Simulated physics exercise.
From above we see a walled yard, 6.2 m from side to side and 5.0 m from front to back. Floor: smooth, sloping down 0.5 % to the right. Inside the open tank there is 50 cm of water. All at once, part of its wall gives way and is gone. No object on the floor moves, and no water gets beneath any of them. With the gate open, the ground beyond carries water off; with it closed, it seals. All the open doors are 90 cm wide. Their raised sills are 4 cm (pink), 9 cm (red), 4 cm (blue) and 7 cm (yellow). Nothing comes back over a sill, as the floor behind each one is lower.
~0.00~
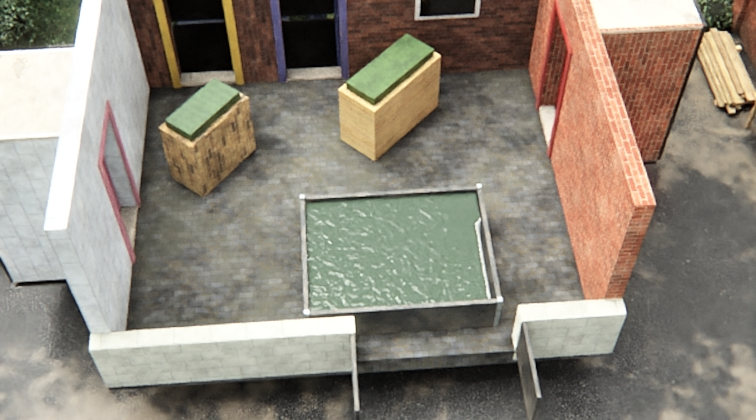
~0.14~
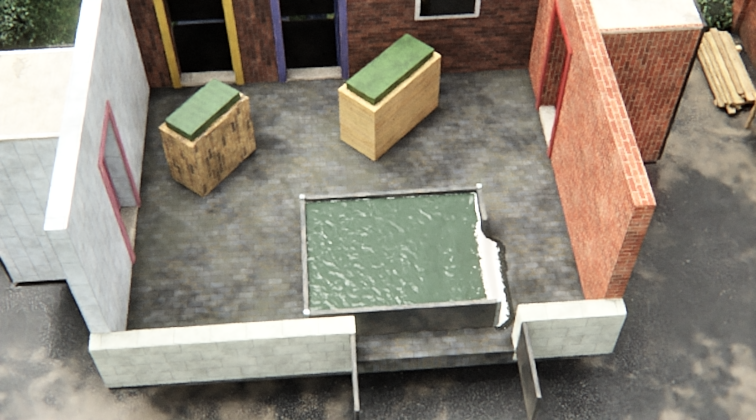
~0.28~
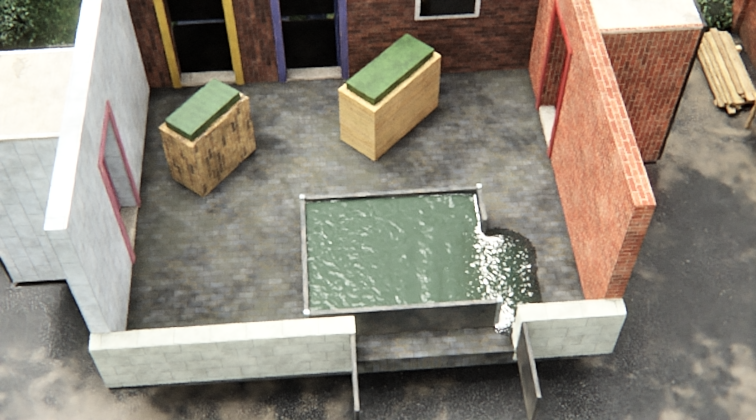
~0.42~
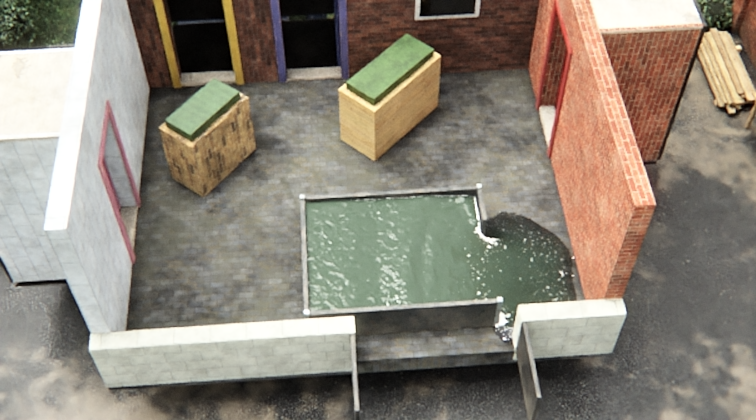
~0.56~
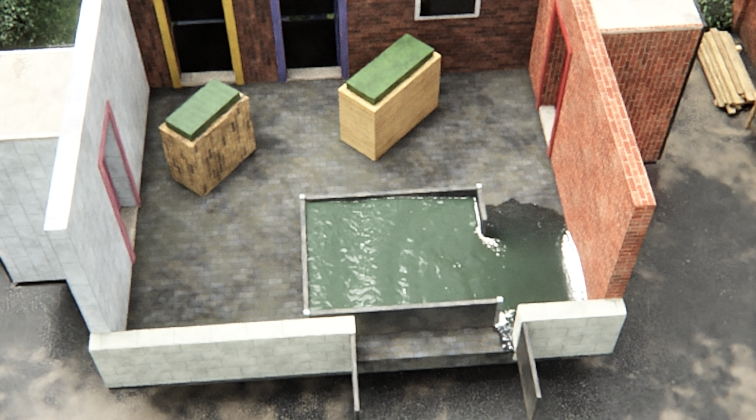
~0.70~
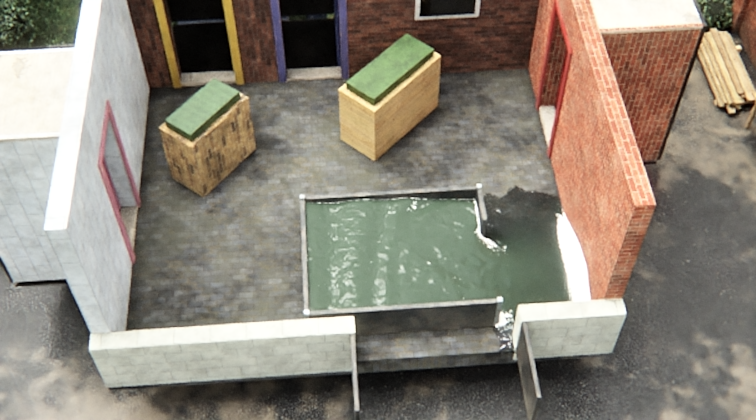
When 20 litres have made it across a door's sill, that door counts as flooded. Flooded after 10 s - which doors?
Pink door: No. Red door: Yes. Blue door: No. Yellow door: No.
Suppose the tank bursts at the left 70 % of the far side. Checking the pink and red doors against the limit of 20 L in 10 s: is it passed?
Versus the limit - pink: Within, red: Exceeded.
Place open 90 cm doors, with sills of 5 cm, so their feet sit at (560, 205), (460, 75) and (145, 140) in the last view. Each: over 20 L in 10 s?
In that order: Over, over, not over.
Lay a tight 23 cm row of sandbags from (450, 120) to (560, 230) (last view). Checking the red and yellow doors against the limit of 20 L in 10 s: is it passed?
Doors: Red stays under / yellow stays under.
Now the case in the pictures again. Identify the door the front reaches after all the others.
I'd say the pink one.
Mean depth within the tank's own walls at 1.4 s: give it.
The mean depth is around 35 cm.
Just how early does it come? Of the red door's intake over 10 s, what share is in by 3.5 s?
I'd say close to 0 percent.
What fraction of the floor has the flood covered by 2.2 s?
Close to 25 in a hundred parts are wet.
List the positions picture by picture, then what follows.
In the first picture, still water, 50 cm deep, in the open tank at (397, 250).
In the second picture, water pours out at (487, 276) and has run 0.7 m, to a hidden place; typically 5 cm deep outside, 50 cm at the open tank's back.
In the third picture, water pours out at (487, 277) and has run 0.9 m, to (503, 233); typically 8 cm deep outside, 50 cm at the open tank's back.
In the fourth picture, the front is at (550, 237), 1.2 m from the gap at (487, 277); 1.8 m2 of floor is under water; 50 cm left at the back of the open tank.
In the fifth picture, water pours out at (487, 277) and has run 1.6 m, to (563, 223); typically 8 cm deep outside, 50 cm at the open tank's back.
In the sixth picture, the front is at (558, 204), 1.8 m from the gap at (487, 277); 2.4 m2 of floor is under water; 49 cm left at the back of the open tank.
After 1.4 s water covers 10 % of the floor and is deepest (47 cm) near (585, 330); pink door not reached, red door not reached, blue door not reached, yellow door not reached.
After 2.2 s water covers 25 % of the floor and is deepest (42 cm) near (577, 296); pink door not reached, red door 6 cm at the sill, 0 L in, blue door not reached, yellow door not reached.
After 3.5 s water covers 40 % of the floor and is deepest (28 cm) near (449, 88); pink door not reached, red door 8 cm at the sill, 0 L in, blue door not reached, yellow door not reached.
After 6.0 s water covers 65 % of the floor and is deepest (20 cm) near (526, 133); pink door not reached, red door 16 cm at the sill, 8 L in, blue door 2 cm at the sill, 0 L in, yellow door 2 cm at the sill, 0 L in.
After 10.0 s water covers 85 % of the floor and is deepest (14 cm) near (518, 100); pink door 7 cm at the sill, 7 L in, red door 12 cm at the sill, 66 L in, blue door 2 cm at the sill, 0 L in, yellow door 3 cm at the sill, 0 L in.
